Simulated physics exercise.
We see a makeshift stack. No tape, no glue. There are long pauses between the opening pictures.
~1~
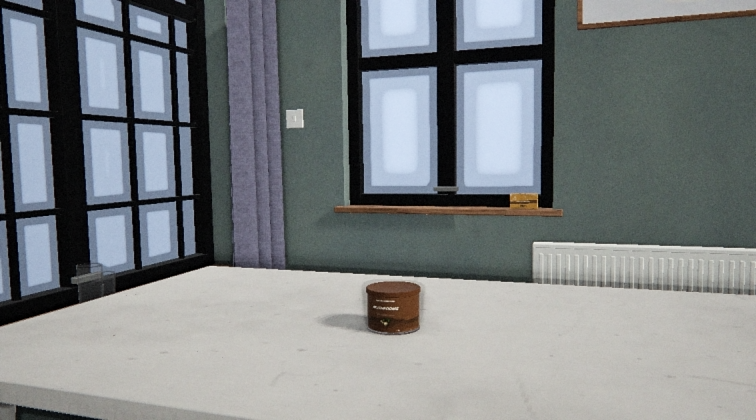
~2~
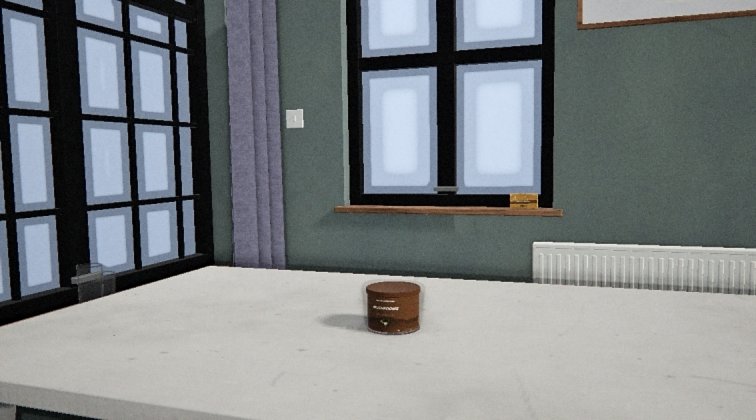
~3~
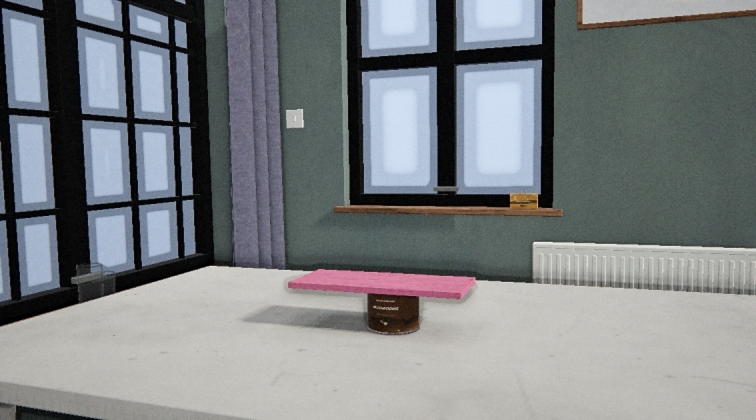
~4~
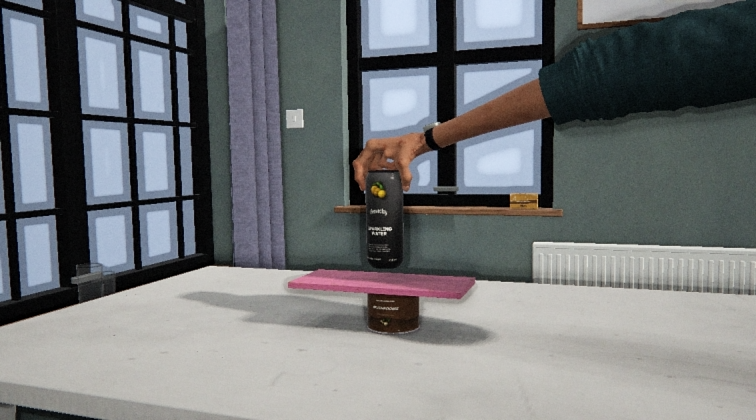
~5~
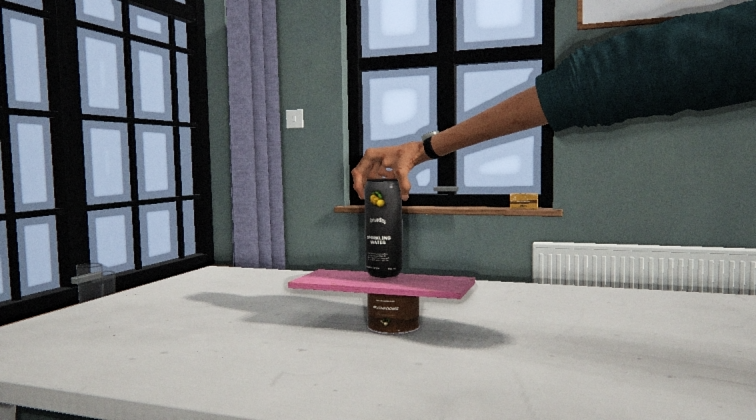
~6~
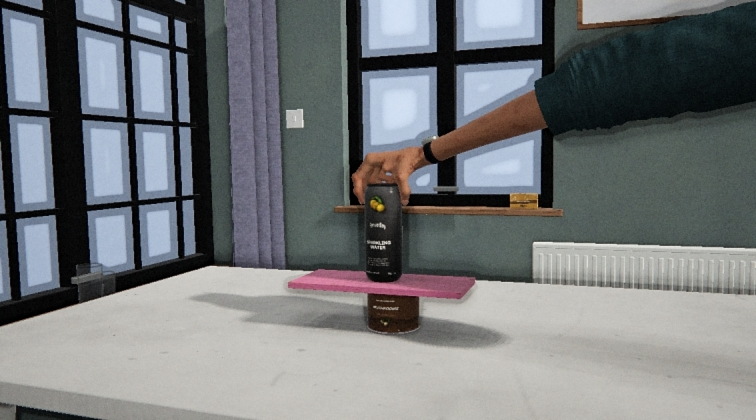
A pink board appears on top of a small brown tub on a white table, and then a hand reaching in from the right lowers a black can onto the board and keeps hold of it.
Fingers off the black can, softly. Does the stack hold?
It keeps its balance.
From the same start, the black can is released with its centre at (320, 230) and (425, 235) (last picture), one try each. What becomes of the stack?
In the first case it gives way; in the second case it stays up.
Then, 0.20 s after the last picture, nothing has stirred.
Then, 0.40 s after the last picture, black can resting near (384, 233).
At rest, all 3 in place. Seen from the same camera at the end, black can near (384, 233). The stack holds.
